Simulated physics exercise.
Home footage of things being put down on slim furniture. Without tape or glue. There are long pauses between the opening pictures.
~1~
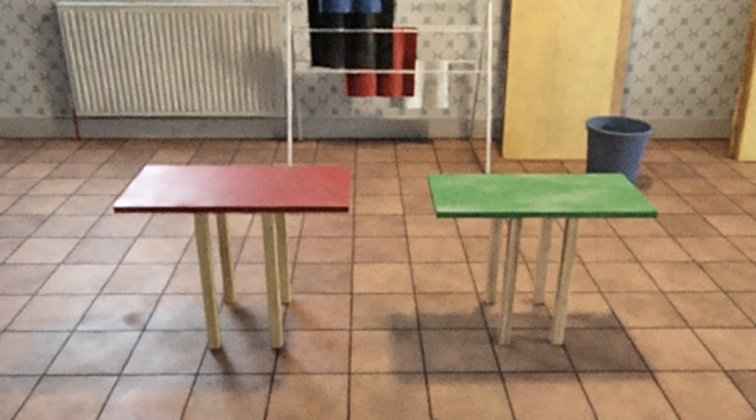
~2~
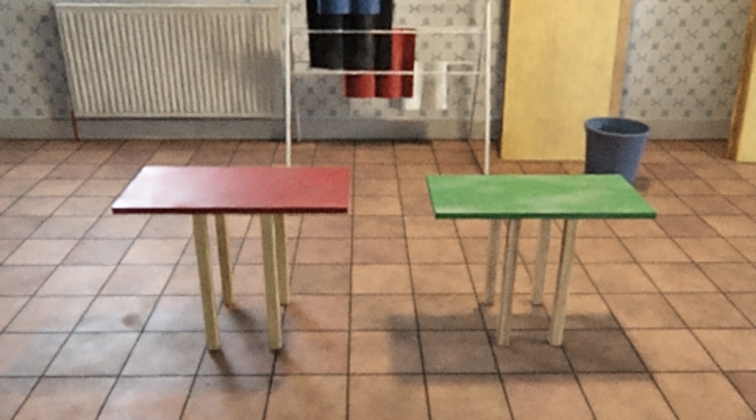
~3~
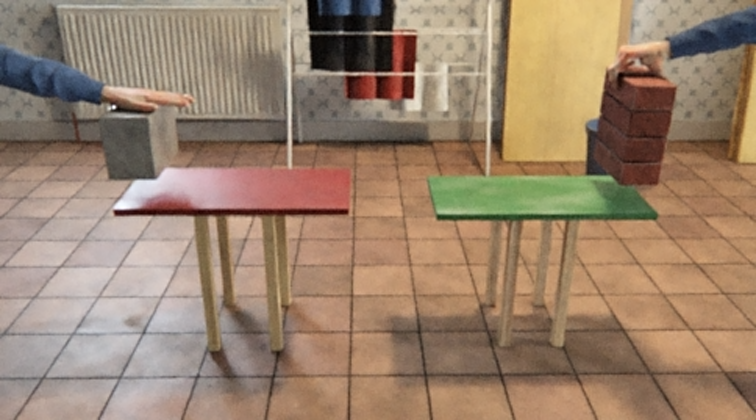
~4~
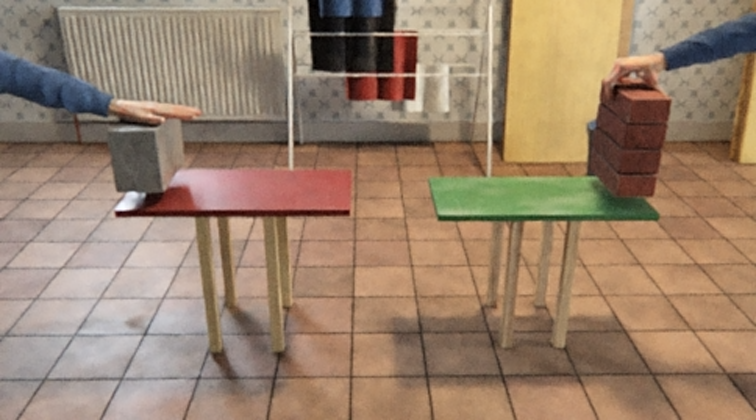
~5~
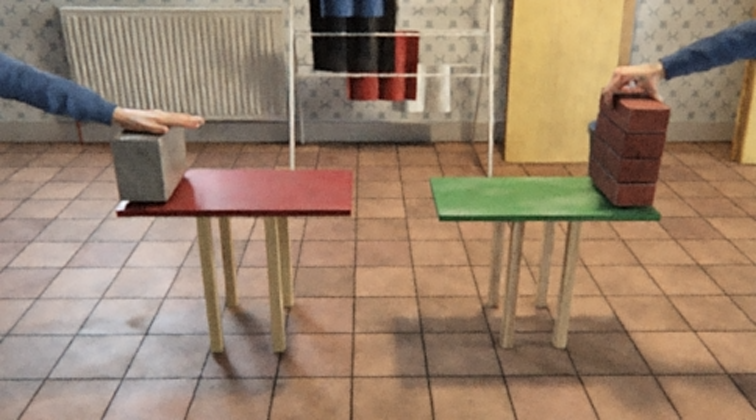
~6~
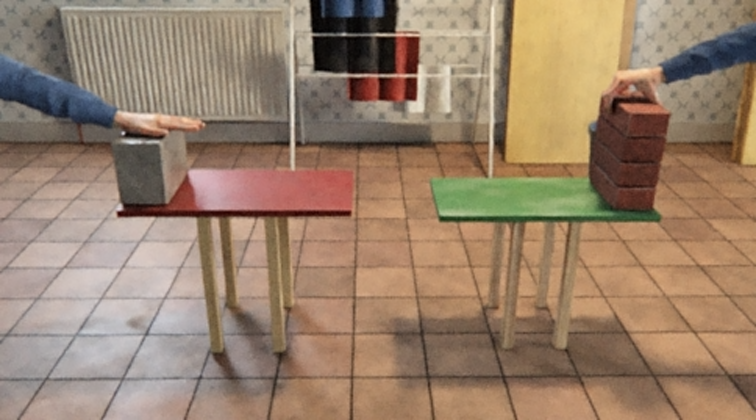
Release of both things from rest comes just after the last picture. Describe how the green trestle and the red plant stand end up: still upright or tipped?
The green trestle keels over. The red plant stand keels over.
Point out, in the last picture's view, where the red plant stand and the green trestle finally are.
In order: (107, 245); (670, 247).
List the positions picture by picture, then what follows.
The first frame shows green trestle (536, 195); red plant stand (241, 188).
The second frame shows red plant stand (240, 189).
The third frame shows still on the way; green trestle (536, 197); right bricks (632, 125).
The fourth frame shows still on the way; red plant stand (243, 192); left slab (148, 148).
The fifth frame shows still on the way; green trestle (538, 198); right bricks (627, 145).
The sixth frame shows in place, still held; green trestle (538, 199); red plant stand (244, 192); left slab (153, 159).
Then, 0.48 s past the last view, green trestle leaning 19° off how it started near (589, 196); red plant stand leaning 28° off how it started near (171, 193).
Then, 0.72 s past the last view, green trestle leaning 62° off how it started near (669, 243); red plant stand leaning 68° off how it started near (97, 237).
Finally, the green trestle overbalances, near (670, 247); the red plant stand overbalances, near (107, 245).
